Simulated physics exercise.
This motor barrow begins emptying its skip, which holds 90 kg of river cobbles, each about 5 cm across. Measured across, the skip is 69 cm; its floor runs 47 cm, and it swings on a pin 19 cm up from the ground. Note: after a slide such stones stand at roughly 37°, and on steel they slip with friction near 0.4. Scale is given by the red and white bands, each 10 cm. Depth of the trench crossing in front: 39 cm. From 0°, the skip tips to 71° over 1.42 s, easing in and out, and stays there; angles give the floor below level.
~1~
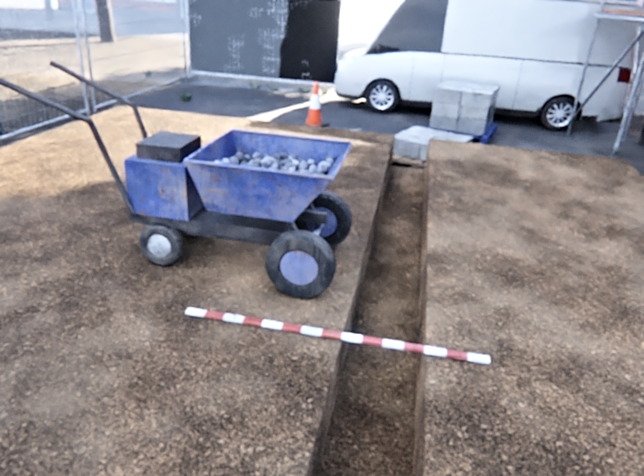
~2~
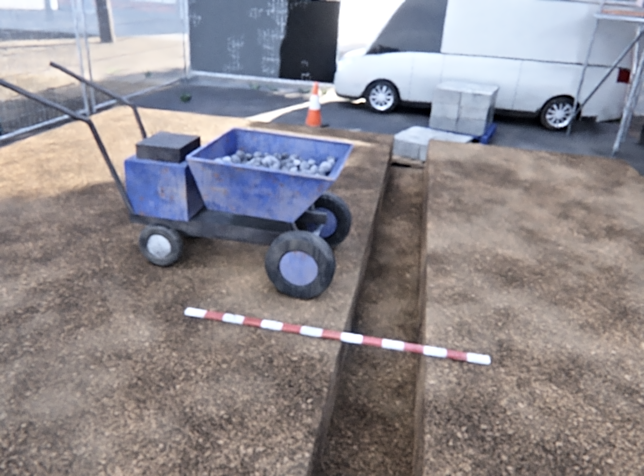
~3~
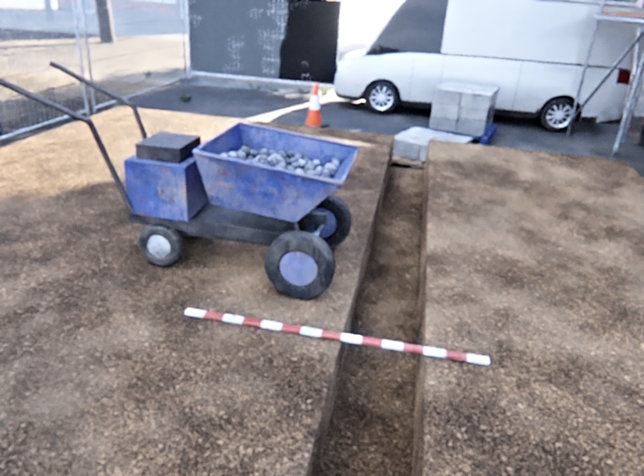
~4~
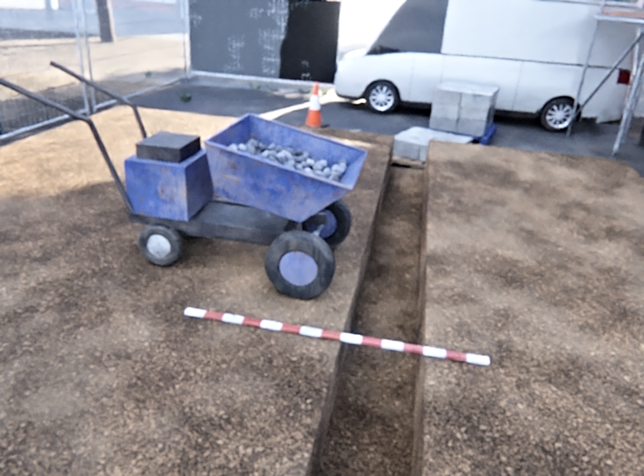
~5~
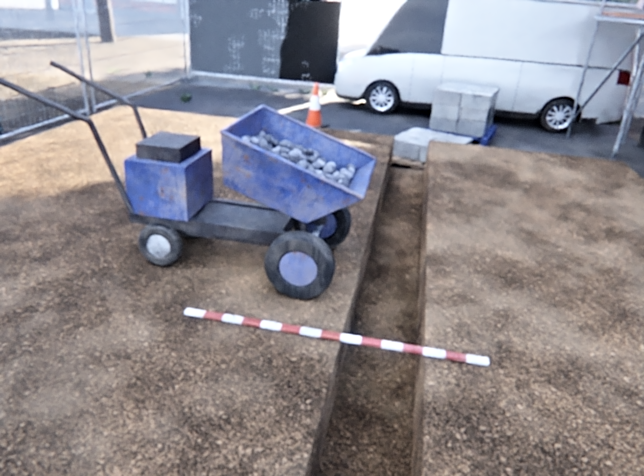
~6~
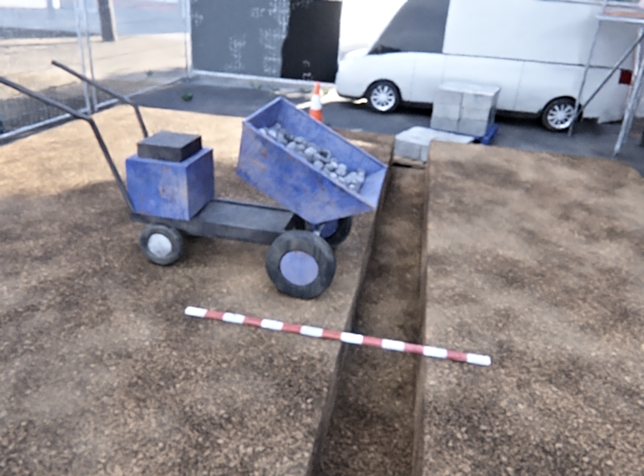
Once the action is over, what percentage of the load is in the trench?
About 54 in every hundred.
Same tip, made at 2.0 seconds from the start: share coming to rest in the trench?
With that change, it comes to around 60 per cent.
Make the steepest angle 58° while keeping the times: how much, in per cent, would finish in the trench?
Around 35 per cent would finish in the trench.
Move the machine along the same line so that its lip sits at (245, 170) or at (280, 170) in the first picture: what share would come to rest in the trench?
75 % and 100 %.
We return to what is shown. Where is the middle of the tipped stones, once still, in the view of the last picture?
Roughly (416, 328), I'd say.
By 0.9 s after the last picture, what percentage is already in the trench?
Some 15 per cent of the load by that point.
Then, 0.5 s after the last picture the floor is at 60°, 100 % in the skip; the foremost stones are at (392, 232).
Then, 0.9 s after the last picture the floor is at 71°, 60 % in the skip, 14 % in the trench, 27 % past the trench; the foremost stones are at (477, 292).
Then, 1.3 s after the last picture the floor is at 71°, 28 % in the skip, 27 % in the trench, 44 % past the trench; the foremost stones are at (542, 310).
Then, 3.2 s after the last picture the floor is at 71°, 0 % in the skip, 54 % in the trench, 46 % past the trench; the foremost stones are at (571, 314).
